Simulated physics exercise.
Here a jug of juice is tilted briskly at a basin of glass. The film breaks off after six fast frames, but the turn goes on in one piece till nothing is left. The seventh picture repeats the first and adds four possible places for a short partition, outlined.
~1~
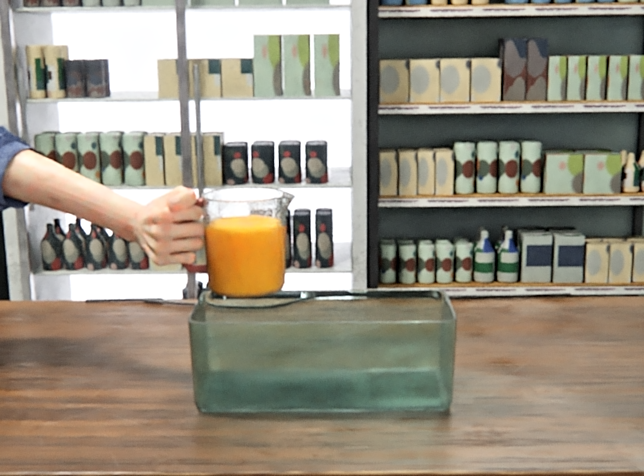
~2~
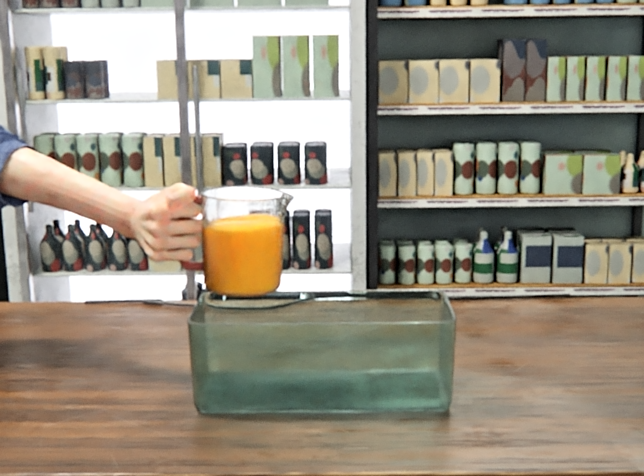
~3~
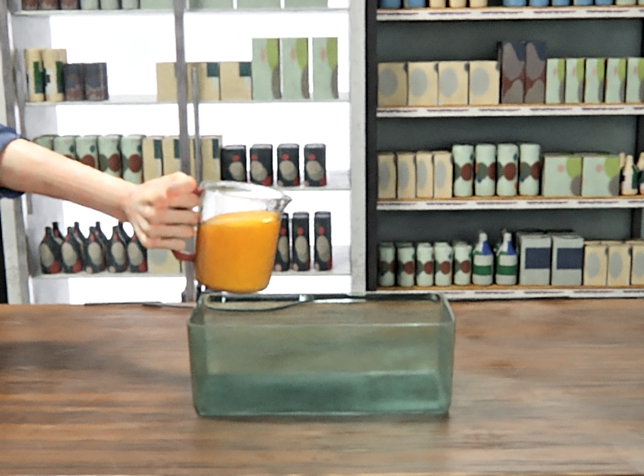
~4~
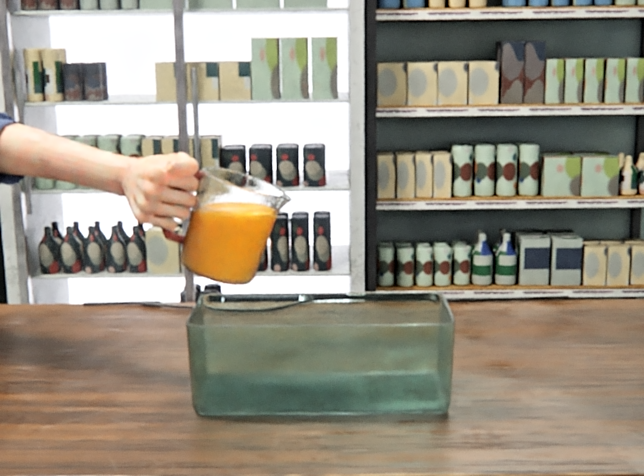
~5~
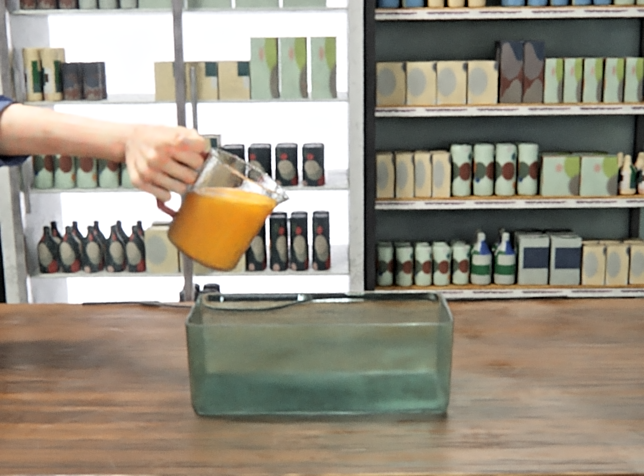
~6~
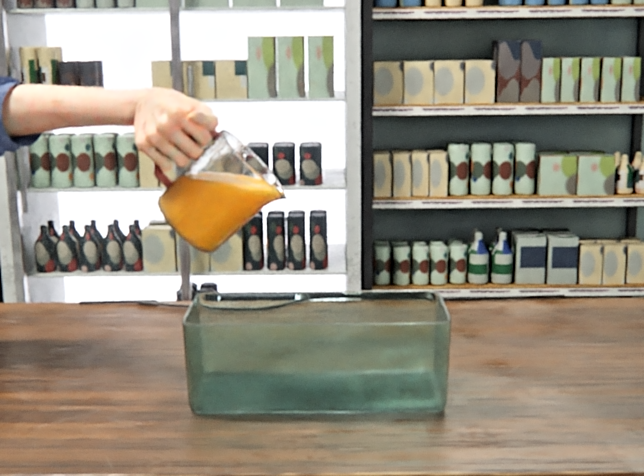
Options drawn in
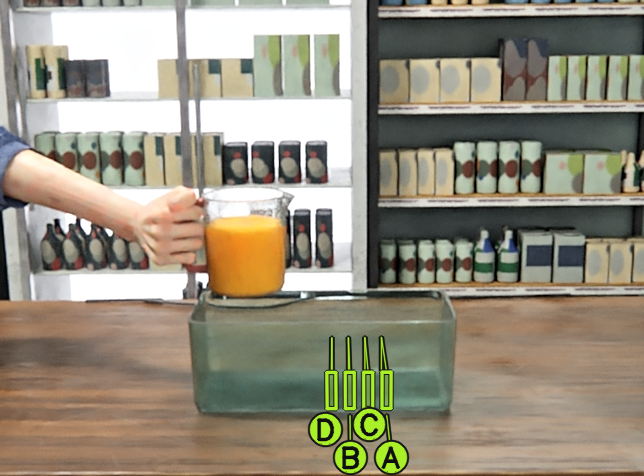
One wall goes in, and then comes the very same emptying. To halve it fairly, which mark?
The answer is place A.
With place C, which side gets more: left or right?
More ends on the right.
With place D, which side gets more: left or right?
The right one.
On the marked copy, A at (386, 415); B at (350, 415); C at (368, 415); D at (331, 415).
For place A, about 50 % ends left of the wall and 42 % right of it; 8 % is lost outside.
For place B, about 11 % ends left of the wall and 82 % right of it; 7 % is lost outside.
For place C, about 24 % ends left of the wall and 70 % right of it; 6 % is lost outside.
For place D, about 10 % ends left of the wall and 83 % right of it; 7 % is lost outside.
